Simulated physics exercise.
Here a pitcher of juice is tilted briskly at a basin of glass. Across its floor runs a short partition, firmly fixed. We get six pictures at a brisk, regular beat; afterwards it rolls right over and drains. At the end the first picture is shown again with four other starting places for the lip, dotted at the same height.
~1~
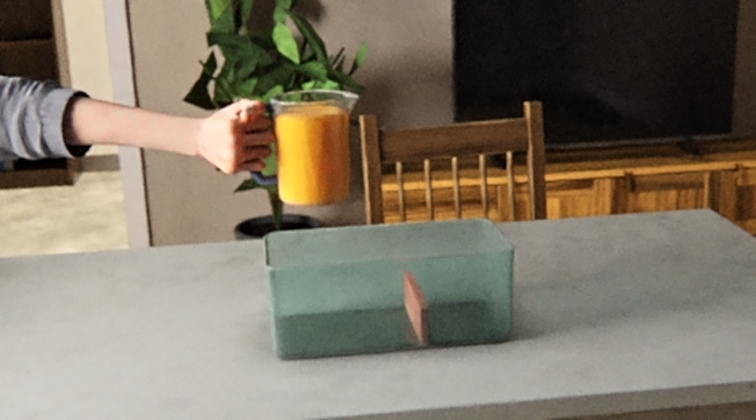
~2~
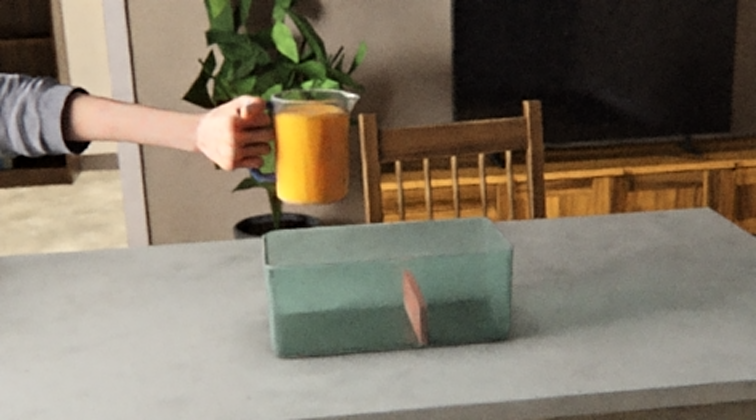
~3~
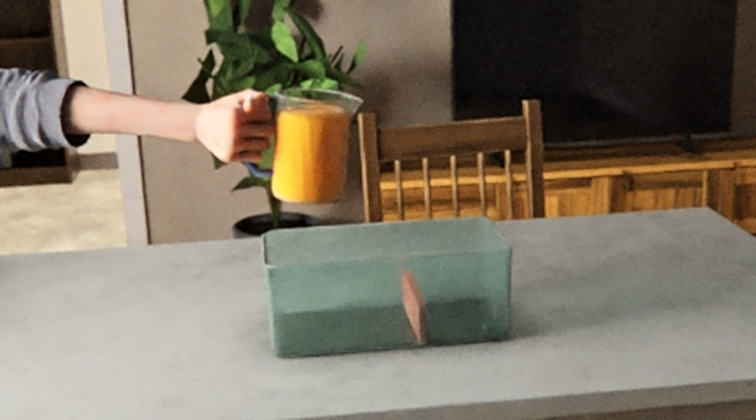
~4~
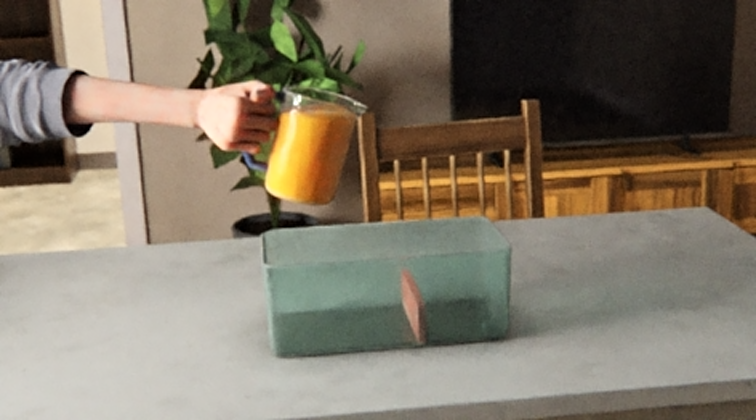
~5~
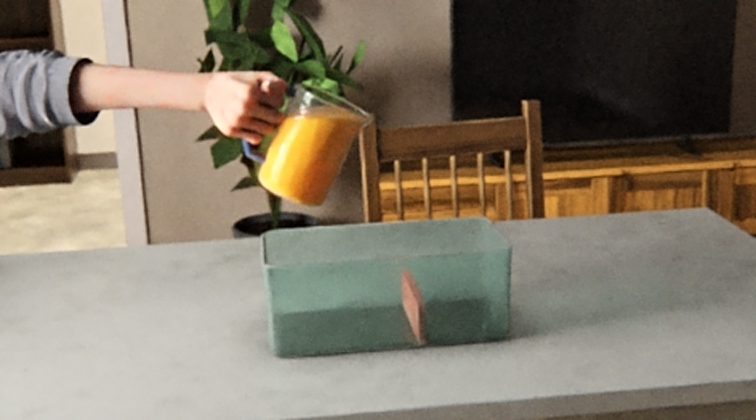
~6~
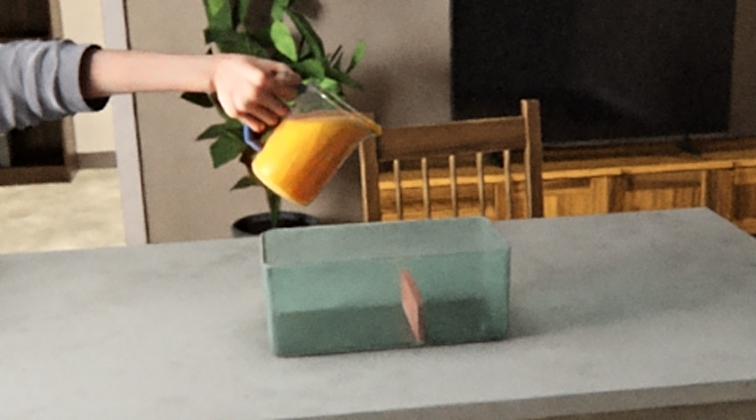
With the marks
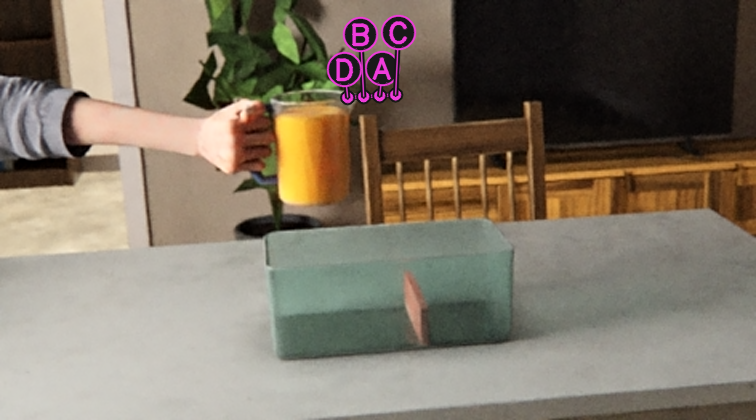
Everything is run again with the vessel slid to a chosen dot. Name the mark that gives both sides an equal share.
Choose D.
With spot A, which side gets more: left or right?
The right side.
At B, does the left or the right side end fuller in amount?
More ends on the right.
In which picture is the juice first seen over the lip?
In picture 6.
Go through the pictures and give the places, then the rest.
Upright, lip at (357, 97); basin from (274, 357) to (511, 338); top of the wall at (416, 288); nothing has left yet, in the first picture.
Upright, lip at (358, 97); nothing has left yet, in the second picture.
Tipped about 7°, lip at (361, 100); nothing has left yet, in the third picture.
Tipped about 15°, lip at (366, 108); nothing has left yet, in the fourth picture.
Tipped about 26°, lip at (373, 119); nothing has left yet, in the fifth picture.
Tipped about 39°, lip at (376, 132); juice is over the lip, down to (376, 132), in the sixth picture.
On the marked copy, A at (379, 95); B at (363, 96); C at (395, 94); D at (347, 97).
With A, about 6 % ends left of the wall and 92 % right of it.
With B, about 14 % ends left of the wall and 85 % right of it.
With C, about 20 % ends left of the wall and 77 % right of it; 4 % is lost outside.
With D, about 48 % ends left of the wall and 52 % right of it.
